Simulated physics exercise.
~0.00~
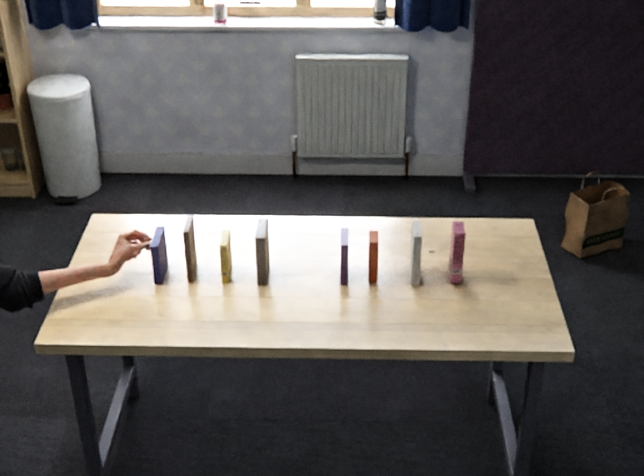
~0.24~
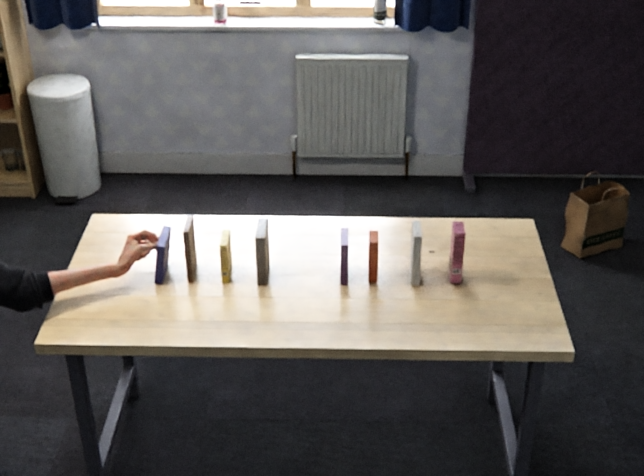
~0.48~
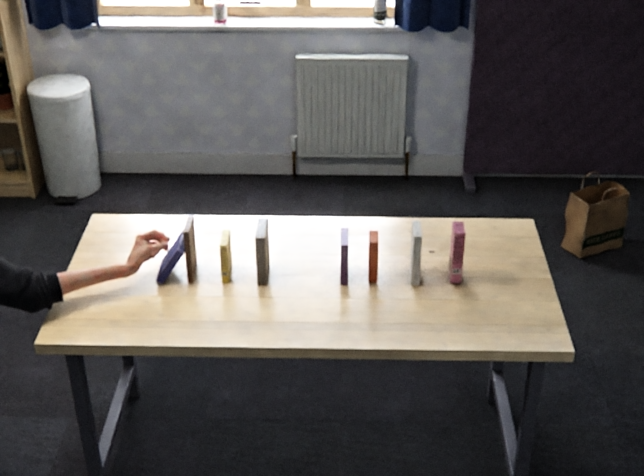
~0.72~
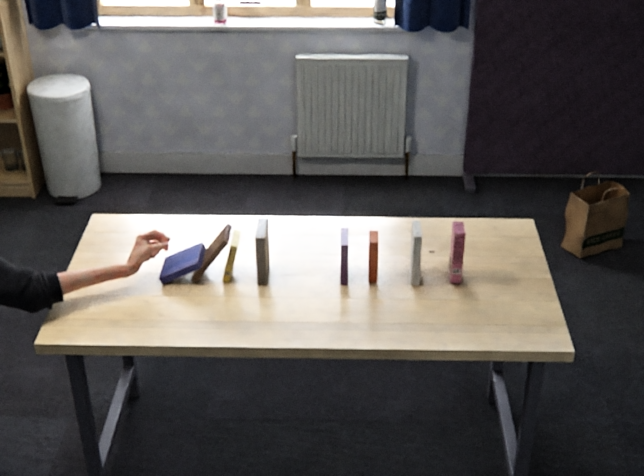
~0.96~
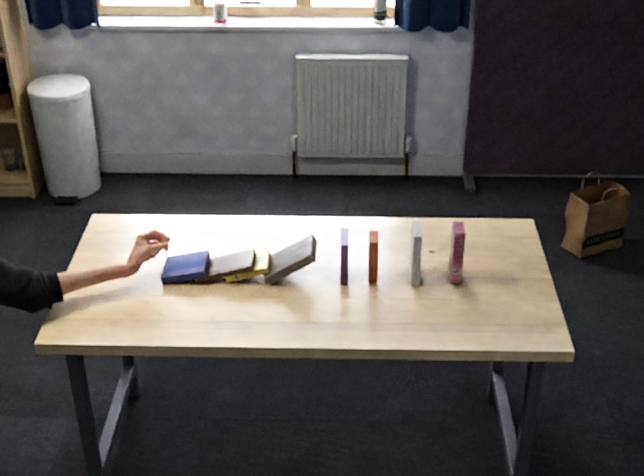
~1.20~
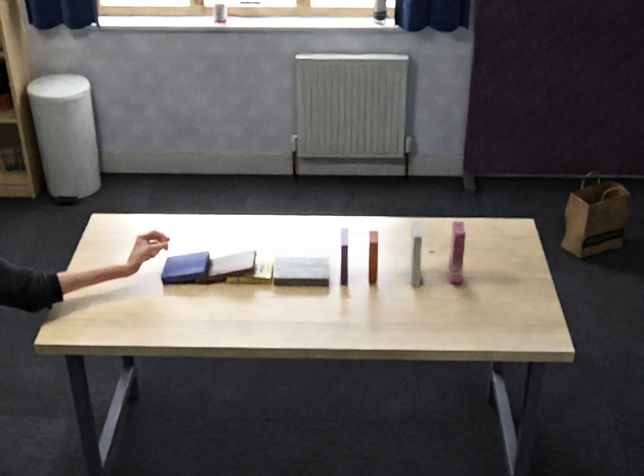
In this clip, a hand at the left tips a blue board rightward on a table, toppling the brown block, yellow packet and grey board in turn; these lie flat at the end, while the purple, orange, white and pink pieces stay upright.
